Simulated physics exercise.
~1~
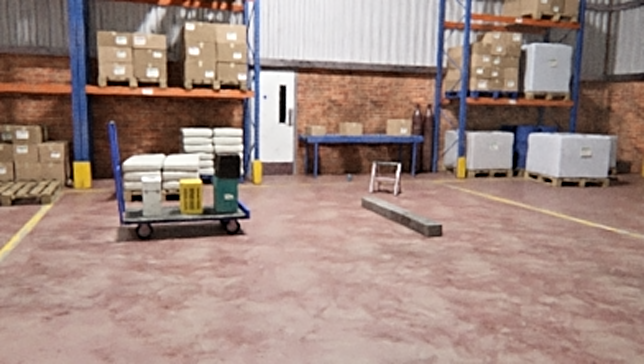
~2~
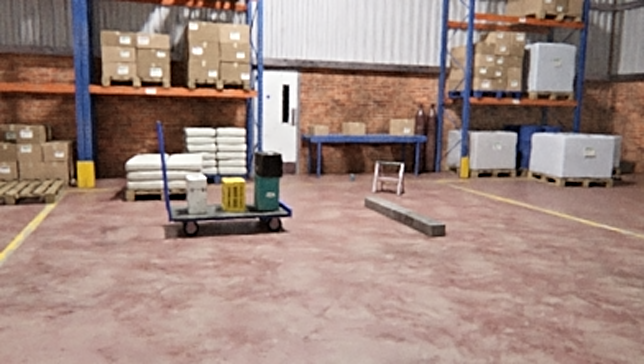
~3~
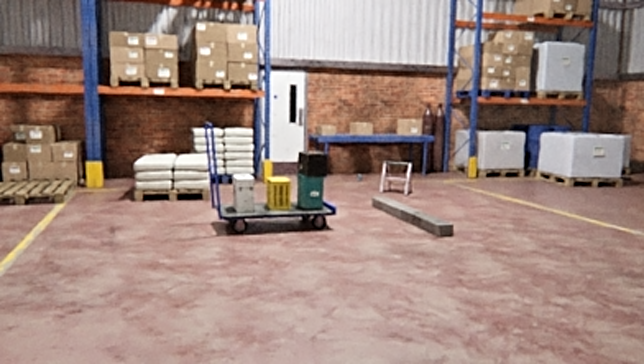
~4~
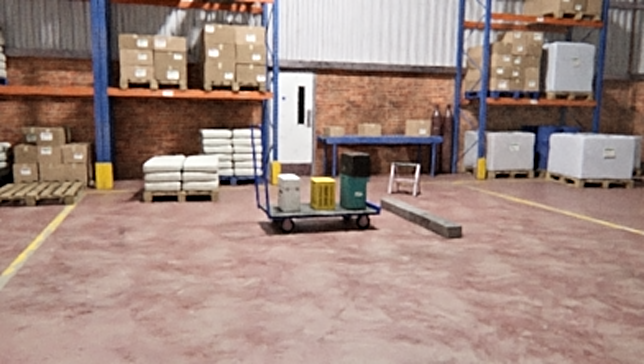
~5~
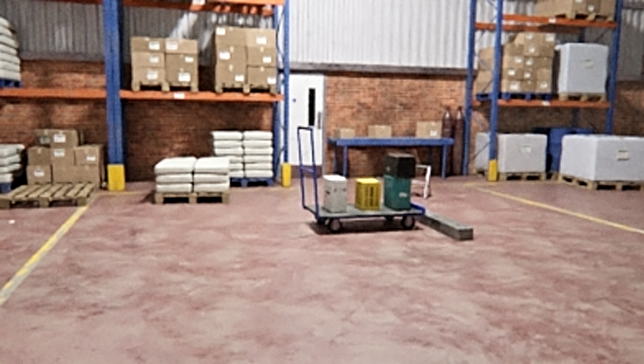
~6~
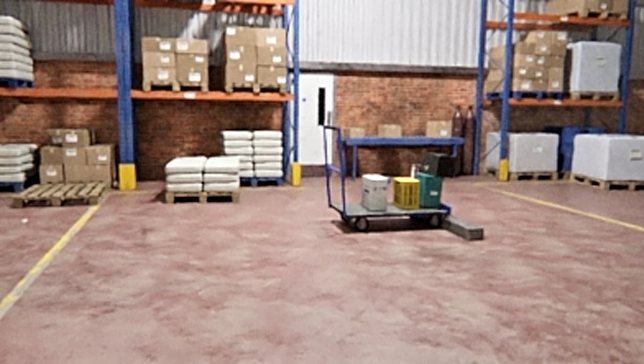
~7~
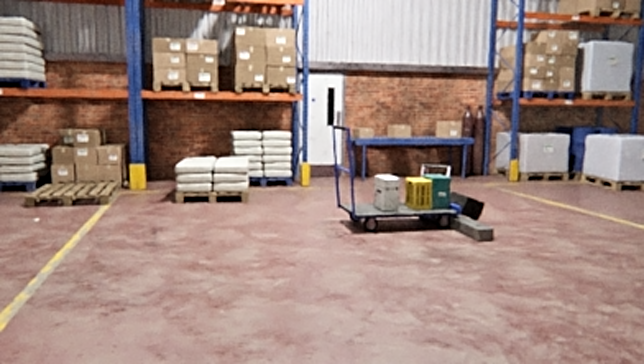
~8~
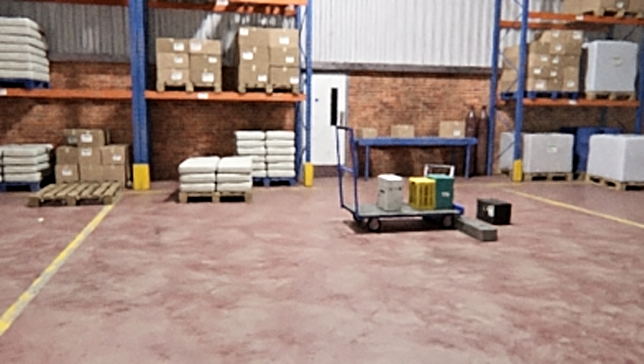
A flatbed trolley rolls right, stops at a low kerb, and its black parcel tumbles off onto the floor.
